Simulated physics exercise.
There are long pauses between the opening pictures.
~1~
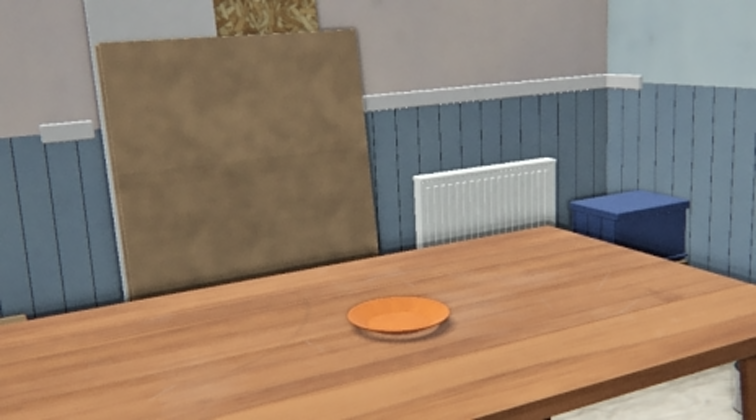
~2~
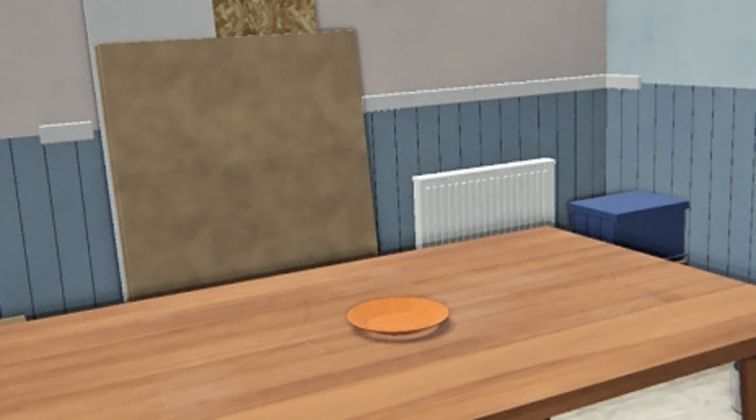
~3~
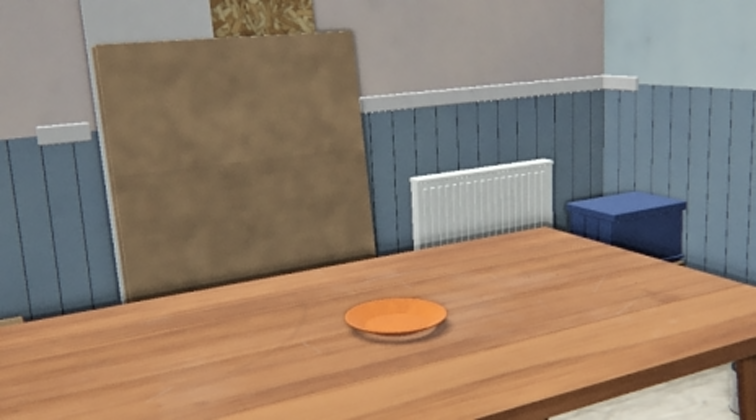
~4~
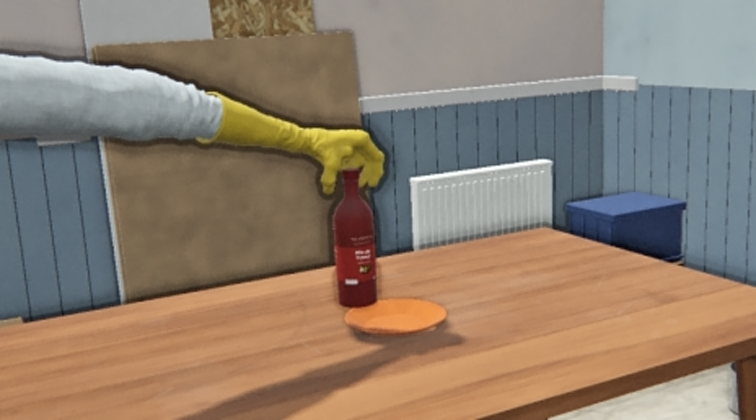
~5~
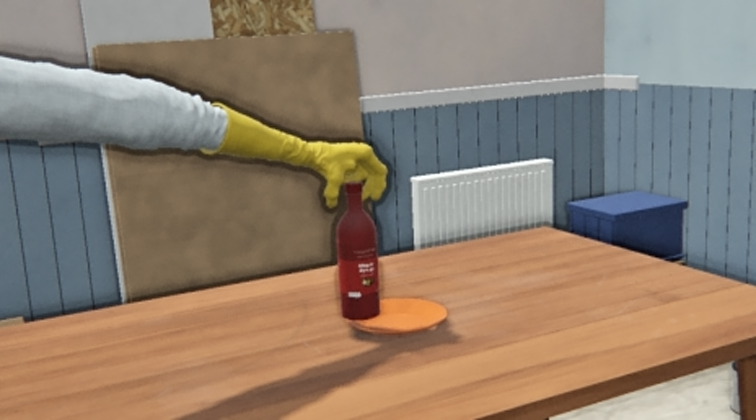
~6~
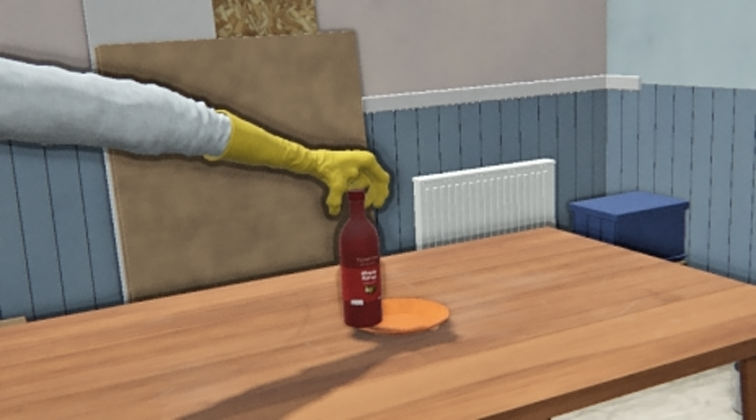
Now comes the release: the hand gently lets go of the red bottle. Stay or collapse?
You'll see everything stays upright.
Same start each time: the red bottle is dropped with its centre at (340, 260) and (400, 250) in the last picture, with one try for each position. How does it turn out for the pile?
Lab note - try 1: Collapse; try 2: No collapse.
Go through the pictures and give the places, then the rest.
In the first frame, the last thing is not in view yet; orange plate (399, 319).
In the second frame, the last thing is not in view yet; orange plate (398, 319).
In the third frame, the last thing is not in view yet; orange plate (396, 320).
In the fourth frame, still above its spot; red bottle (354, 237); orange plate (396, 321).
In the fifth frame, still above its spot; red bottle (357, 249); orange plate (397, 320).
In the sixth frame, in place under the hand; red bottle (360, 257); orange plate (399, 320).
Then, 0.50 s past the last view, nothing moves.
Then, 1.30 s past the last view, red bottle resting near (360, 258).
Finally, both still in place. Final places as the last picture's camera would see them, red bottle near (360, 258). The pile stays up.
